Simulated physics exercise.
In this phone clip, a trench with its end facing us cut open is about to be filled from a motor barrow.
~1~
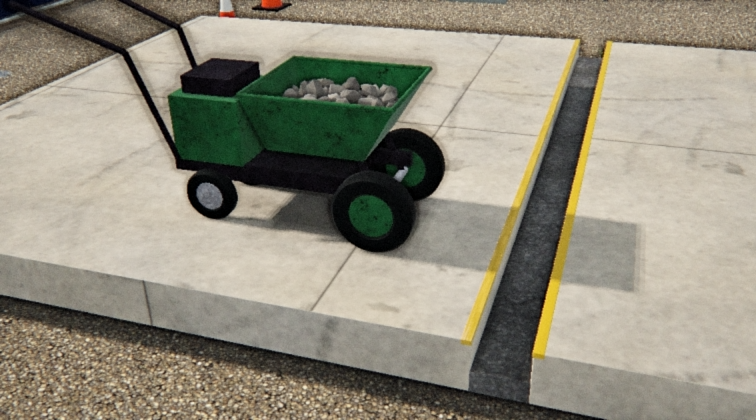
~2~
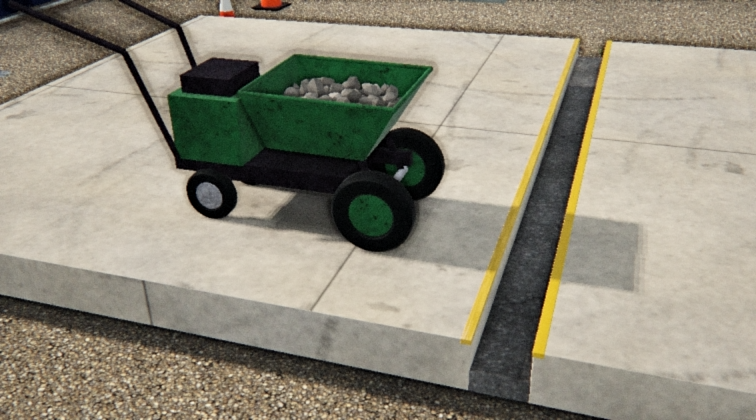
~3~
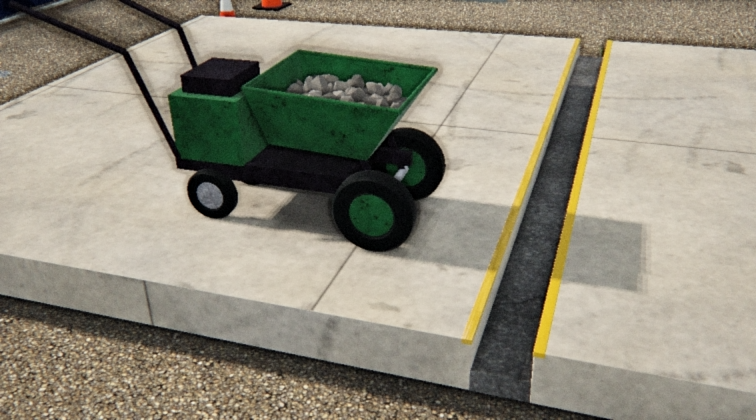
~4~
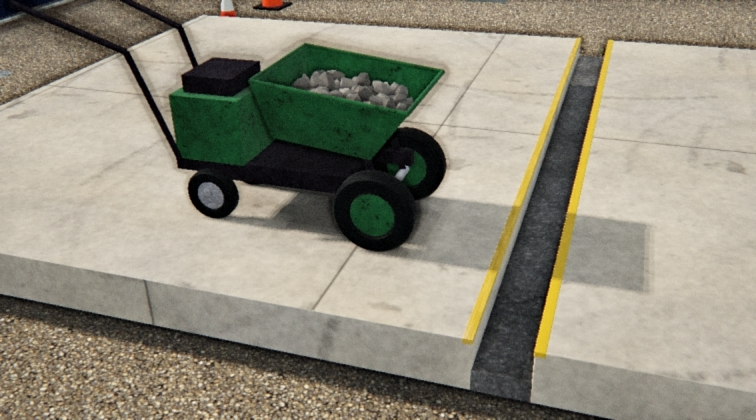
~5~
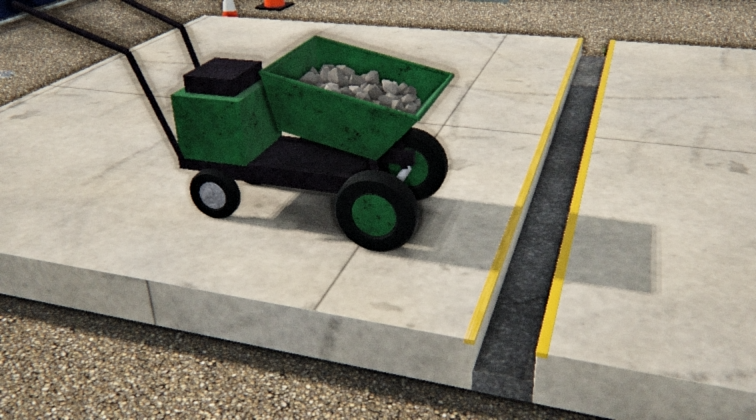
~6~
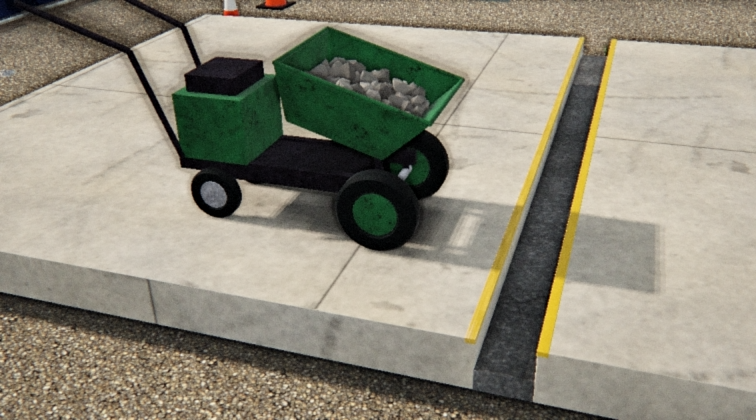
The green skip of a motor barrow loaded with grey broken stones sits level at first, then its rear rises and it tilts forward to the right, while the wheels stay in place beside a narrow, yellow-edged trench.
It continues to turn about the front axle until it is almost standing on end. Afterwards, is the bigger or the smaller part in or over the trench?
The bigger part is.
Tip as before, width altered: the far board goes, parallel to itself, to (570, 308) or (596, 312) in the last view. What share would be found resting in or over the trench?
First one: 90 per cent; second one: 90 per cent.
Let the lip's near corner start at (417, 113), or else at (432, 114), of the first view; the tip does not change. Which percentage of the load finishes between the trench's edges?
Some 70 in a hundred, then some 50 in a hundred.
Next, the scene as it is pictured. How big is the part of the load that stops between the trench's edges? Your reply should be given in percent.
Result: Some 85 % of the load.
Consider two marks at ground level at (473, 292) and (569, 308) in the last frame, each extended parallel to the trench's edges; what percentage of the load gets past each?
Some 100 and some 0 per cent, respectively.
Soon after the last picture, skip tipped steeply; all in the skip.
A little later, skip tipped right over; most in the skip; a small part in or heaped over the trench; a stray few falling.
Later still, skip tipped right over; about a quarter in the skip; a stray few short of the trench; about two thirds in or heaped over the trench; a small part beyond it.
By the end, skip tipped right over; a stray few in the skip; a small part short of the trench; most in or heaped over the trench; a small part beyond it.
